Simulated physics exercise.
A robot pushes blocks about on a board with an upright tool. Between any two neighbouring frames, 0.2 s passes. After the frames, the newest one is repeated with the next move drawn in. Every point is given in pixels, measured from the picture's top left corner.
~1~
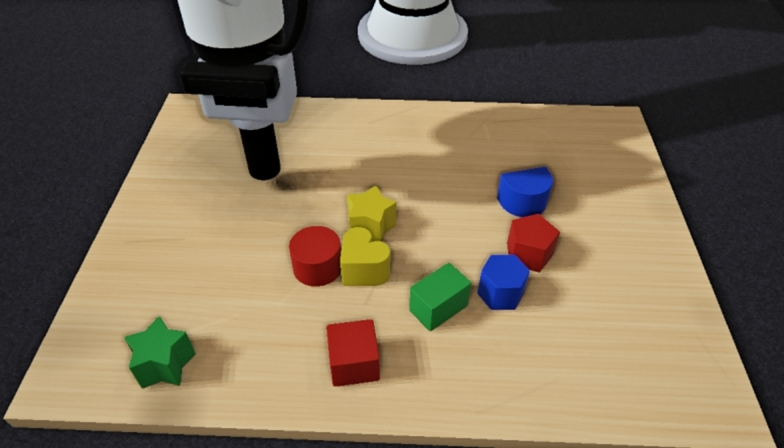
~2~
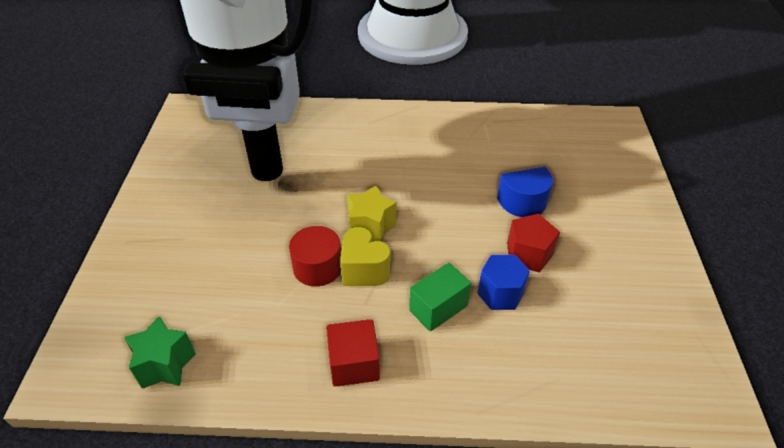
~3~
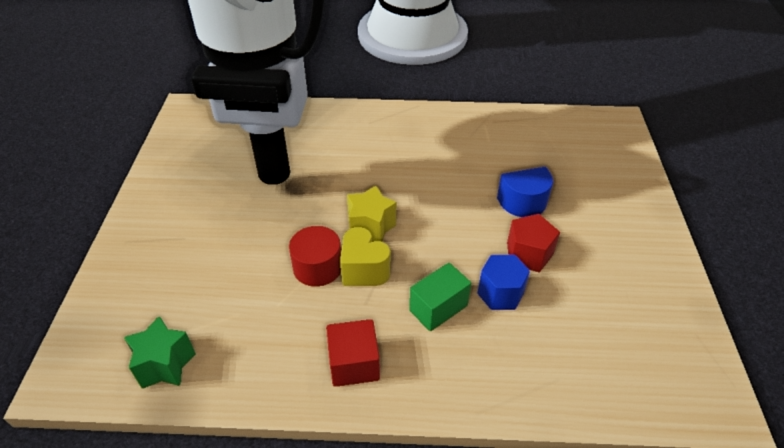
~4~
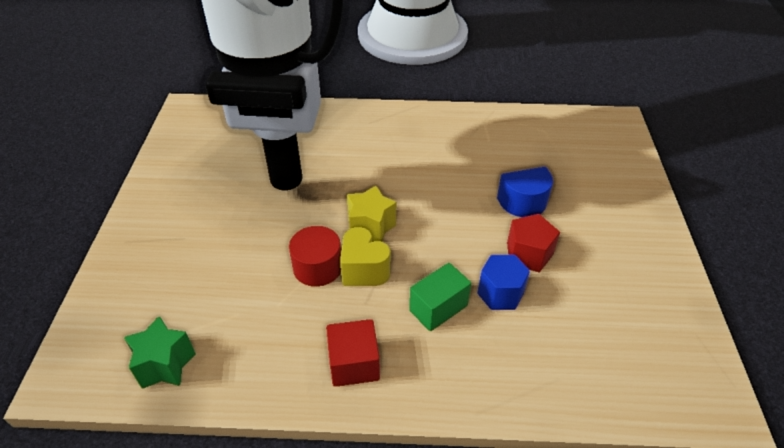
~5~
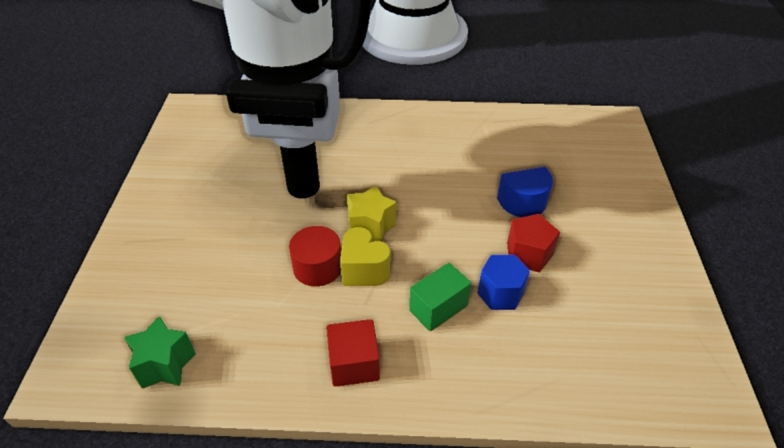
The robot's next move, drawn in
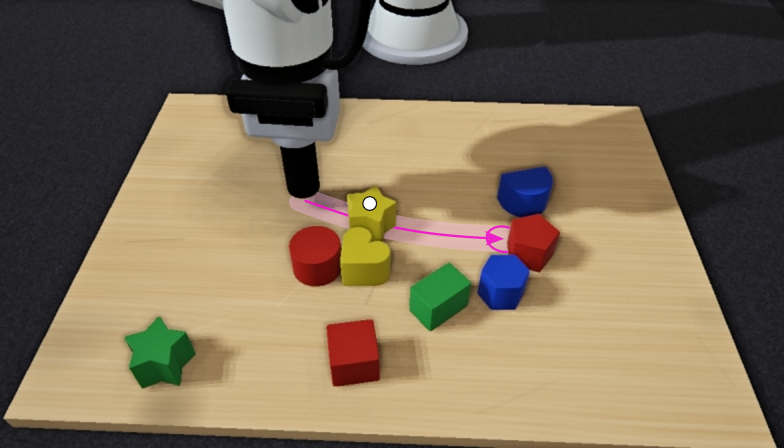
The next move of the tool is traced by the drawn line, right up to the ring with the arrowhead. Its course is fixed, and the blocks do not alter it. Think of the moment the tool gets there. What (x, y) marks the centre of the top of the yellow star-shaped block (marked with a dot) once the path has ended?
It is going to be at (449, 240).
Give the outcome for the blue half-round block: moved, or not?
If the tool follows that path, the blue half-round block stays in its place.
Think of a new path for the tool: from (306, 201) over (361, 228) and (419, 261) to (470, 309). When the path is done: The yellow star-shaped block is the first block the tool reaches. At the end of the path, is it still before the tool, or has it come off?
It falls back or aside.
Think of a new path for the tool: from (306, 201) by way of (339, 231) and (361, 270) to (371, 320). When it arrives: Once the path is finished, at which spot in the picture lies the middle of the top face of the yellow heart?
Its top middle: (407, 328).
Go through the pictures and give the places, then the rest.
The first picture shows tip of the tool at (265, 171), middles of tops, yellow star-shaped block at (370, 204), blue half-round block at (530, 180), red five-sided block at (535, 231).
The second picture shows tool at (268, 172), nothing pushed.
The third picture shows tool at (275, 176), nothing pushed.
The fourth picture shows tool at (287, 181), nothing pushed.
The fifth picture shows tool at (304, 189), yellow star-shaped block at (370, 204), blue half-round block at (530, 180), red five-sided block at (535, 231).
The line goes from (306, 201) via (399, 228), ending at (504, 239); the dot is on the yellow star-shaped block.
The first path, step by step. One third of the way, tool at (367, 209); yellow star-shaped block at (401, 217).
Two thirds of the way, tool at (434, 222); yellow star-shaped block at (442, 238), turned 85° clockwise.
At the end, tool at (506, 227); yellow star-shaped block at (449, 240), turned 110° clockwise; blue half-round block unmoved; red five-sided block at (546, 235), turned 15° clockwise.
